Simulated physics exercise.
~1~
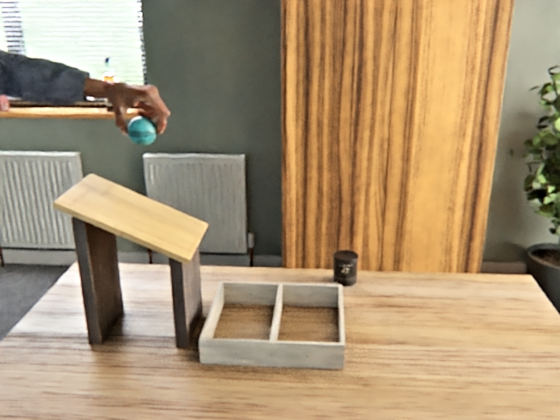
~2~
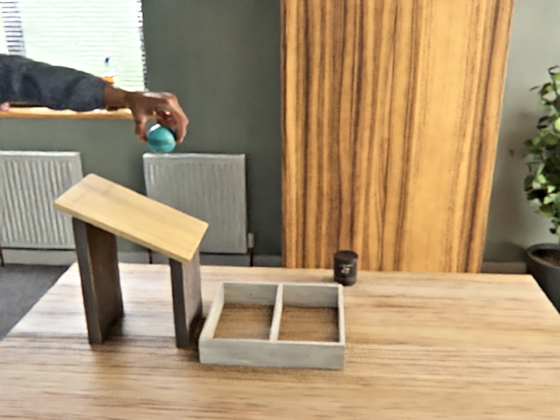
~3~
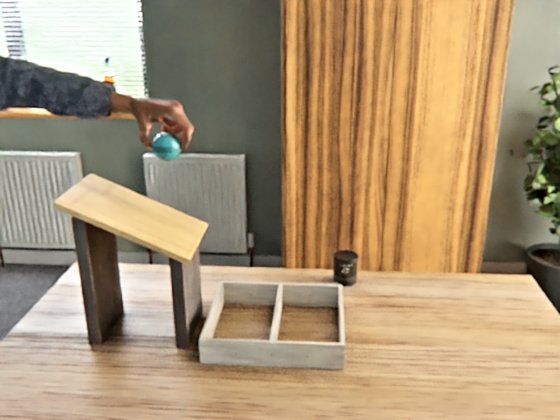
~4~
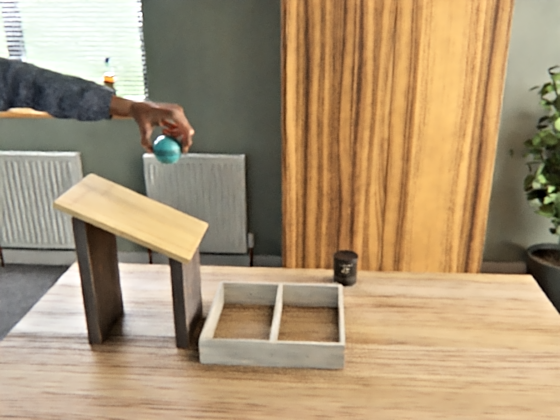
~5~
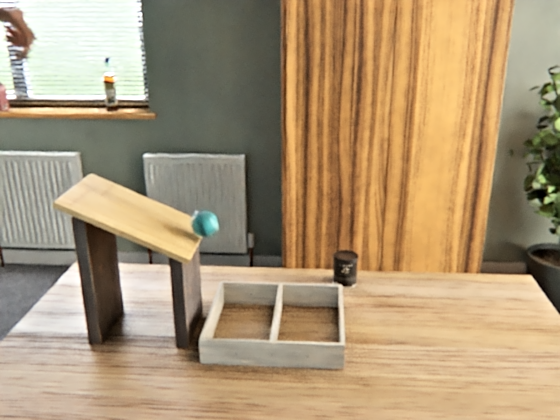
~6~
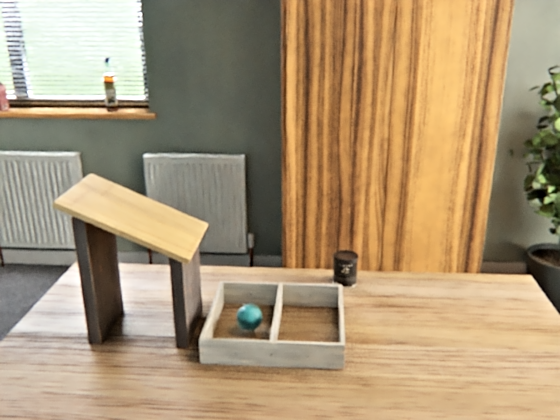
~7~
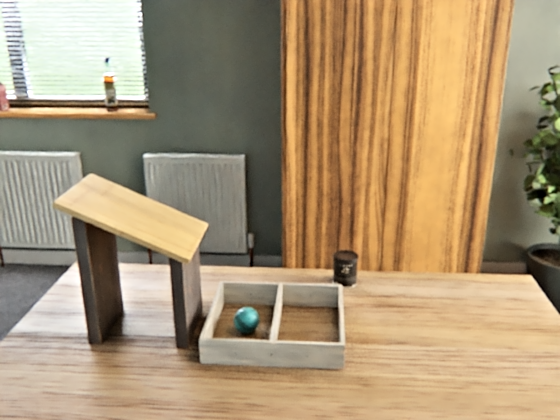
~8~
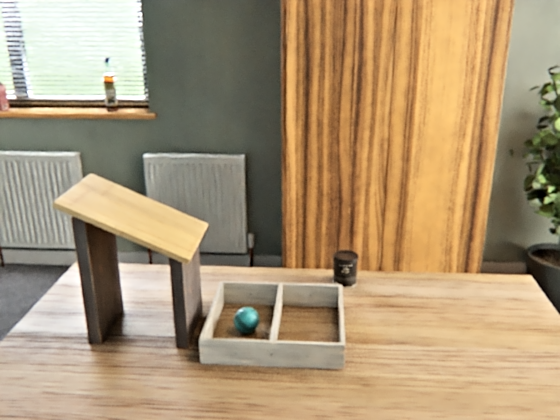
A turquoise ball, held by a hand above a sloping wooden ramp, shifts right before the hand lets go and withdraws. The ball leaves the ramp's lower end and lands in the nearer bay of a two-bay tray, where it settles while a black tin stays still.
